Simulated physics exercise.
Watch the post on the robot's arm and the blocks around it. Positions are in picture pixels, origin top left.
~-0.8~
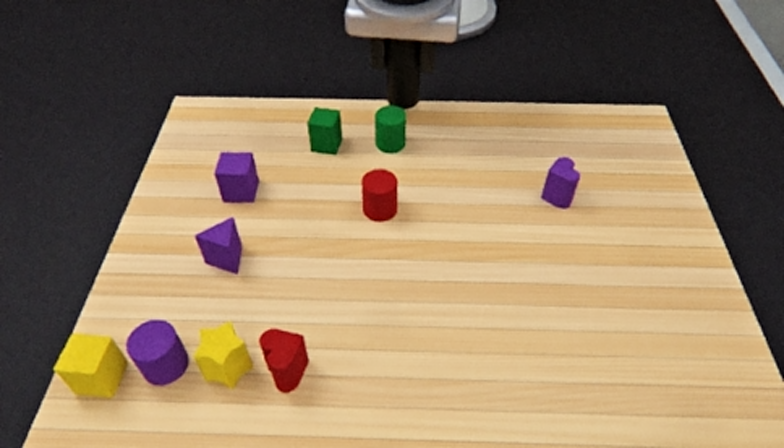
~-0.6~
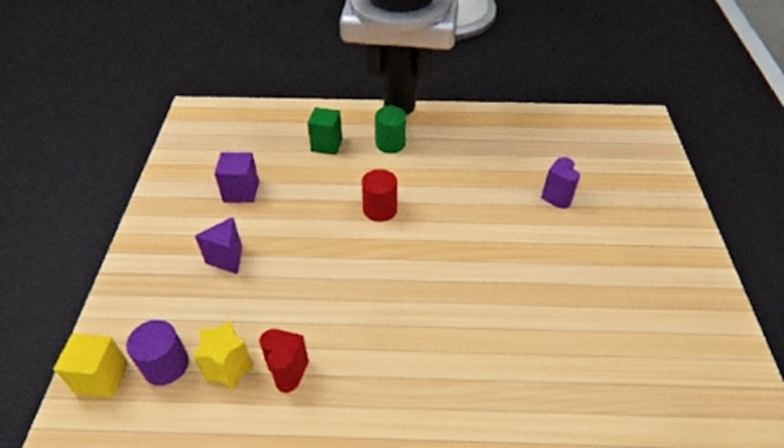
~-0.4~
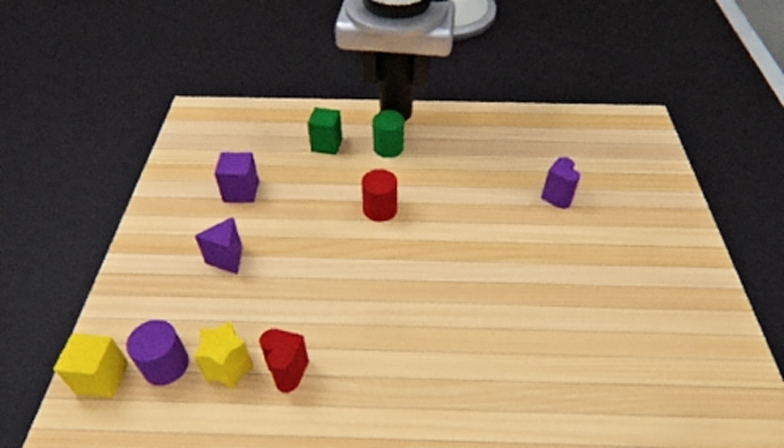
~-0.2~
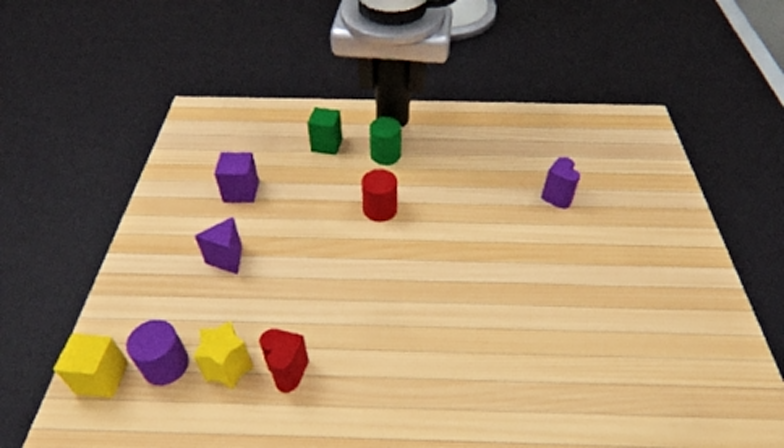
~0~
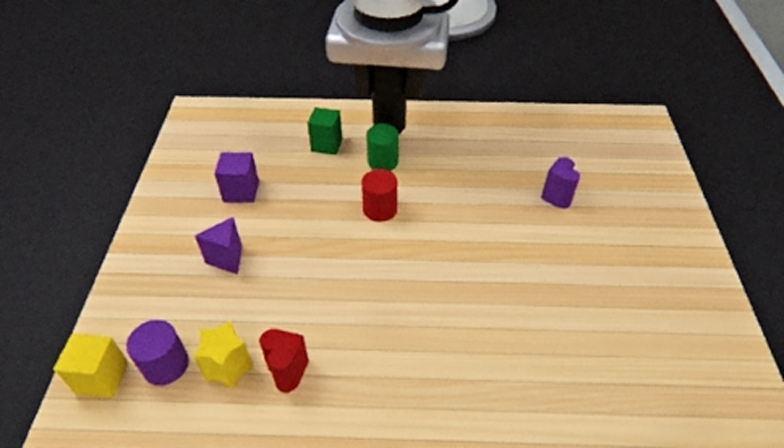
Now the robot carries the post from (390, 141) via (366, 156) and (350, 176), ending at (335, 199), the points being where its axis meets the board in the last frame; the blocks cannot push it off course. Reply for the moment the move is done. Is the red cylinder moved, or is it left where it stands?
It gets moved.
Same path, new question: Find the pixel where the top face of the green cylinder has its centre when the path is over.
Most likely (367, 177).
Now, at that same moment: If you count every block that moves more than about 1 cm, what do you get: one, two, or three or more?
Two blocks move.
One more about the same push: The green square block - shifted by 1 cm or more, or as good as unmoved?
From what I can tell, it will keep its place.
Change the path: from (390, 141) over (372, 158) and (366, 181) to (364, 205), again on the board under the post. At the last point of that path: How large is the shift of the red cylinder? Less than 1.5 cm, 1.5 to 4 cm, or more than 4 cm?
Net shift: Above 4 cm.
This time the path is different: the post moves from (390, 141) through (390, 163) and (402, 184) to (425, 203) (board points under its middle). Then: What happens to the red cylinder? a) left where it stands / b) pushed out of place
The correct letter is b.
The first path, step by step. One third of the way, post (365, 141); green cylinder (372, 150).
Two thirds of the way, post (348, 161); red cylinder (386, 188); green cylinder (370, 166).
At the end, post (334, 184); green square block unmoved; red cylinder (395, 193); green cylinder (367, 177).
